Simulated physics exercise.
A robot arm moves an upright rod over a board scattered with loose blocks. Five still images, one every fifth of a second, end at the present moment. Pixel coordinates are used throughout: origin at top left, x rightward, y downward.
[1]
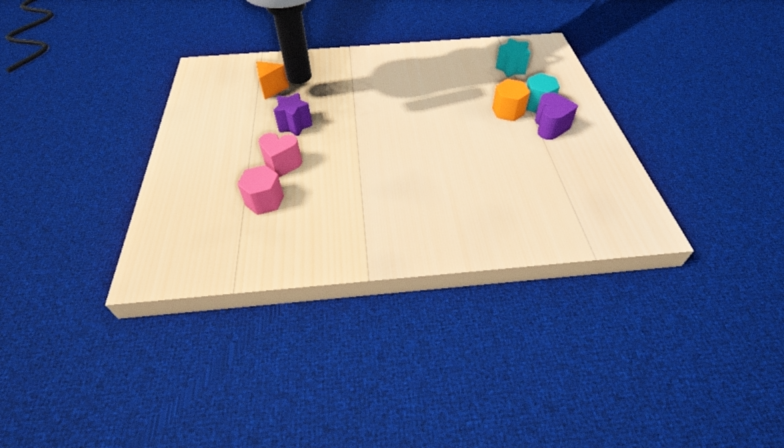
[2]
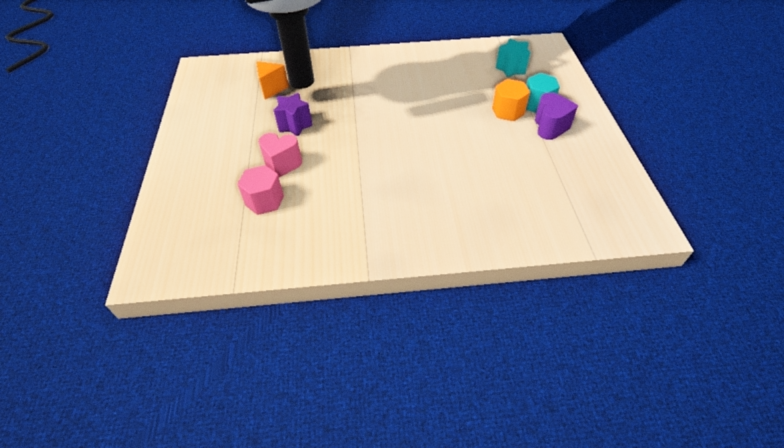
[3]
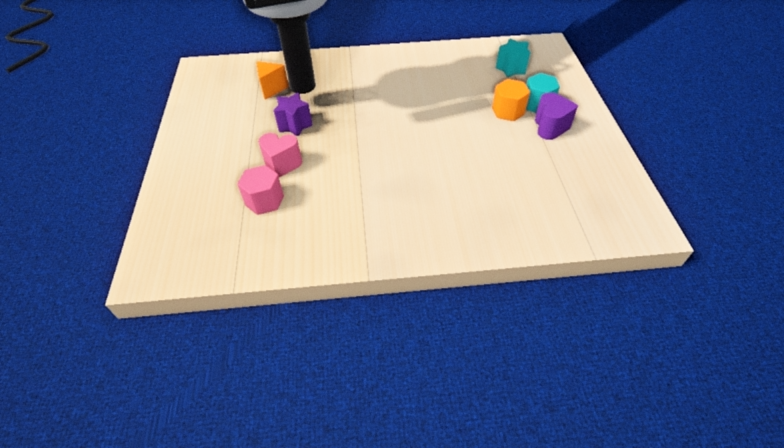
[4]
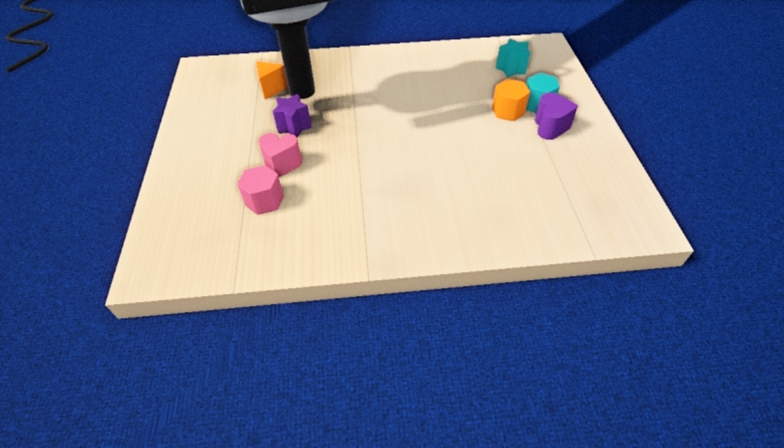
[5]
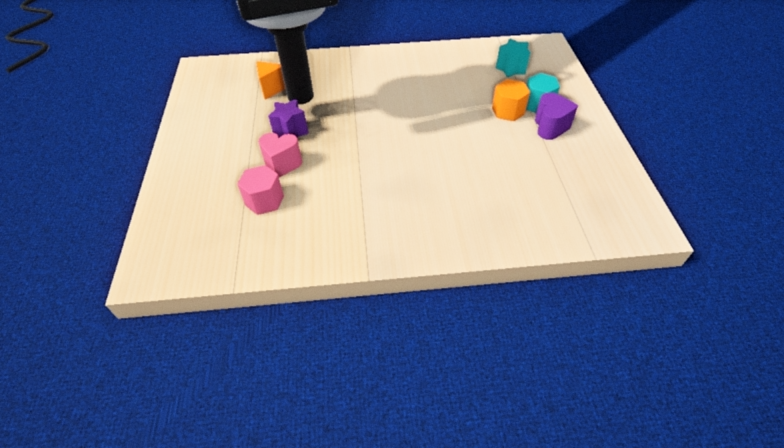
A pale wooden board lies on a blue textured surface, seen from above at an angle by a camera that stays still. An orange block, a purple star, a pink heart and another pink block line the left side, while two teal blocks, an orange one and a purple one cluster at upper right. The robot arm's black rod inches toward the viewer, then nudges the star slightly down and left.
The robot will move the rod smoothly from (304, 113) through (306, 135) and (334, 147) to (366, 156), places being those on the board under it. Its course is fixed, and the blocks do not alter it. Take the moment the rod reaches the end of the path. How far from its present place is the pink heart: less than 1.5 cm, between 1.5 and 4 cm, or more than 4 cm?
The best fit is under 1.5 cm.
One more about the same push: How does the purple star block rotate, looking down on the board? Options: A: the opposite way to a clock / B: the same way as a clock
Option B.
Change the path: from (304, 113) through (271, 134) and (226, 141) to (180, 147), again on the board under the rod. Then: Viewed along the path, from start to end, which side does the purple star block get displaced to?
Measured against the direction from start to end, the purple star block shifts toward the left-hand side.
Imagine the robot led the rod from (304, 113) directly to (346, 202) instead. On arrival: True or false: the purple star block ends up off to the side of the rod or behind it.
True.
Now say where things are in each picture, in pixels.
Lower end of the rod at (299, 77), tops of blocks, pink heart at (277, 142), purple star block at (290, 103), in the first picture.
Rod at (302, 82), blocks as before, in the second picture.
Rod at (303, 87), blocks as before, in the third picture.
Rod at (303, 92), purple star block at (289, 104), in the fourth picture.
Rod at (301, 97), pink heart at (277, 142), purple star block at (286, 109), in the fifth picture.
On the path given first. One third of the way, rod at (303, 119); purple star block at (278, 124), turned 60° clockwise.
Two thirds of the way, rod at (331, 131); purple star block at (279, 124), turned 75° clockwise.
At the end, rod at (365, 140); pink heart not moved; purple star block at (279, 124), turned 75° clockwise.
